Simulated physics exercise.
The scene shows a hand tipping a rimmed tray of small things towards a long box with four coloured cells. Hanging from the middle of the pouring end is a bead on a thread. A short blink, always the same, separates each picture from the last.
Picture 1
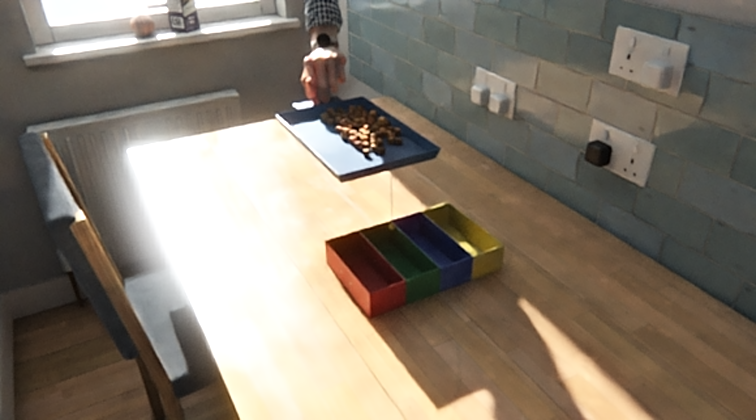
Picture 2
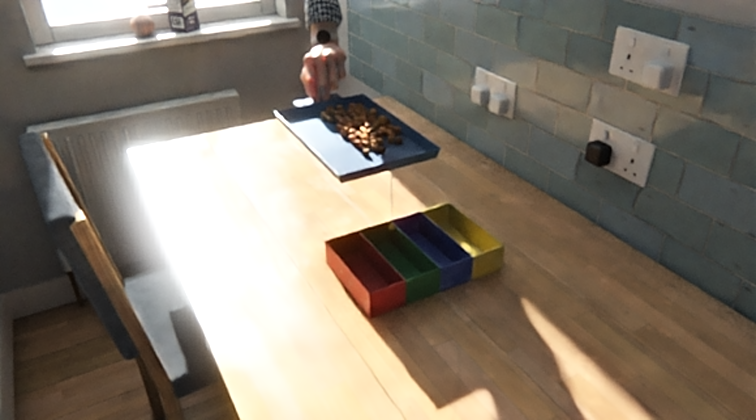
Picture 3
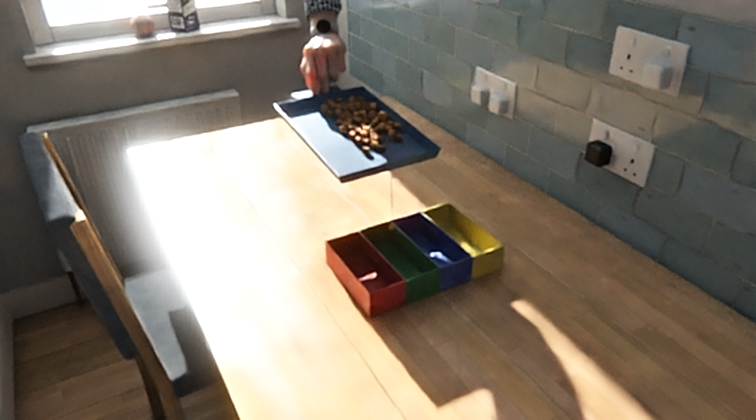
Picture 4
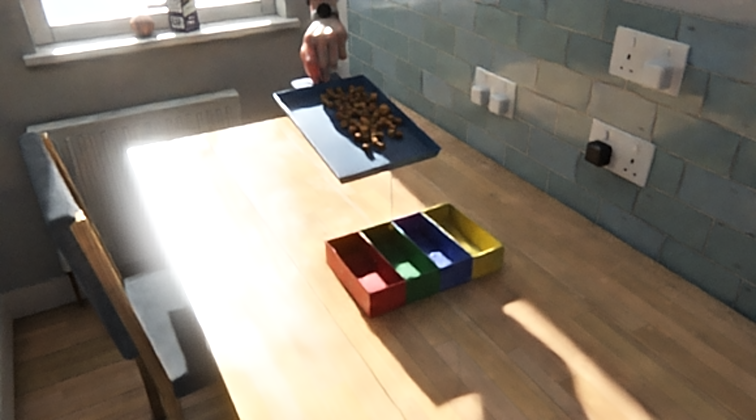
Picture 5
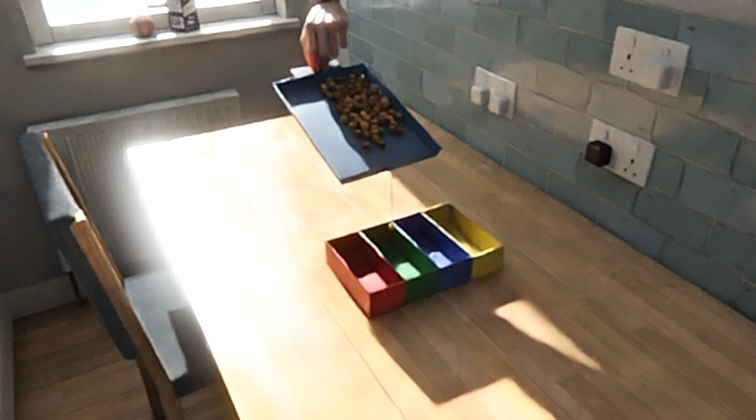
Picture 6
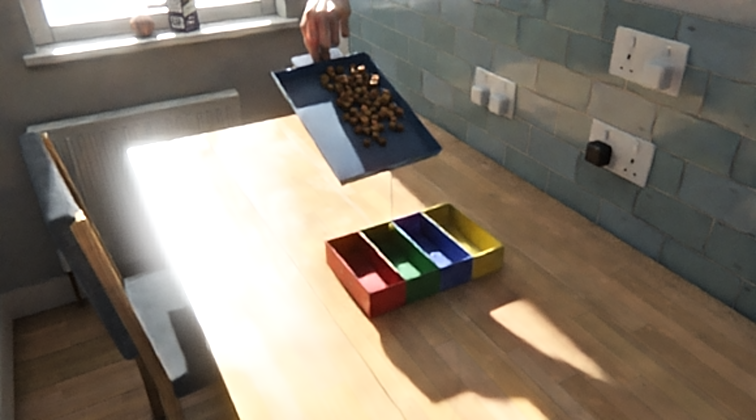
A hand tilts a blue tray of small brown pieces towards a box with coloured cells.
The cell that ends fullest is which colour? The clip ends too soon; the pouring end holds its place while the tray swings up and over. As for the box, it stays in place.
It is the red cell.
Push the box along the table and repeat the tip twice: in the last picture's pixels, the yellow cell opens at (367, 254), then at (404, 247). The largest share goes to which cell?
First the yellow one, then the cell in blue.
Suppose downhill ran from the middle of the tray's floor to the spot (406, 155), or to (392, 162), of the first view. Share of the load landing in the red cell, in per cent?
Respectively 0 and 0 in a hundred.
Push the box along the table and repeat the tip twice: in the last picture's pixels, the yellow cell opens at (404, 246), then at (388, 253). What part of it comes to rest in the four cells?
The first yields 80 per cent and the second 70 per cent.
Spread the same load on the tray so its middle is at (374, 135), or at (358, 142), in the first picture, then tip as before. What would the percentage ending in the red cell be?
Shares in turn: 40 % and 40 %.
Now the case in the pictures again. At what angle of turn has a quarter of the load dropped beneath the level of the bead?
It sits at roughly 95°.
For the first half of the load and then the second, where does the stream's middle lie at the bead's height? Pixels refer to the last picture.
I'd place the first part at (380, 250) and the rest at (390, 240).
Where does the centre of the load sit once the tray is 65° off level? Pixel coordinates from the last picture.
In the last view, the load is centred close to (387, 154).
Soon after the last picture, tray tipped steeply; nearly all on the tray; a small part falling or outside the box.
A little later, tray tipped past a quarter turn; about half on the tray; a small part in the red cell; a stray few in the green cell; a stray few in the blue cell; about a quarter falling or outside the box.
Later still, tray tipped past a quarter turn; about a third in the red cell; about a quarter in the green cell; about a quarter in the blue cell; a small part falling or outside the box.
At rest, tray tipped past a quarter turn; about a third in the red cell; about a quarter in the green cell; about a quarter in the blue cell; none in the yellow cell; a small part outside the box.
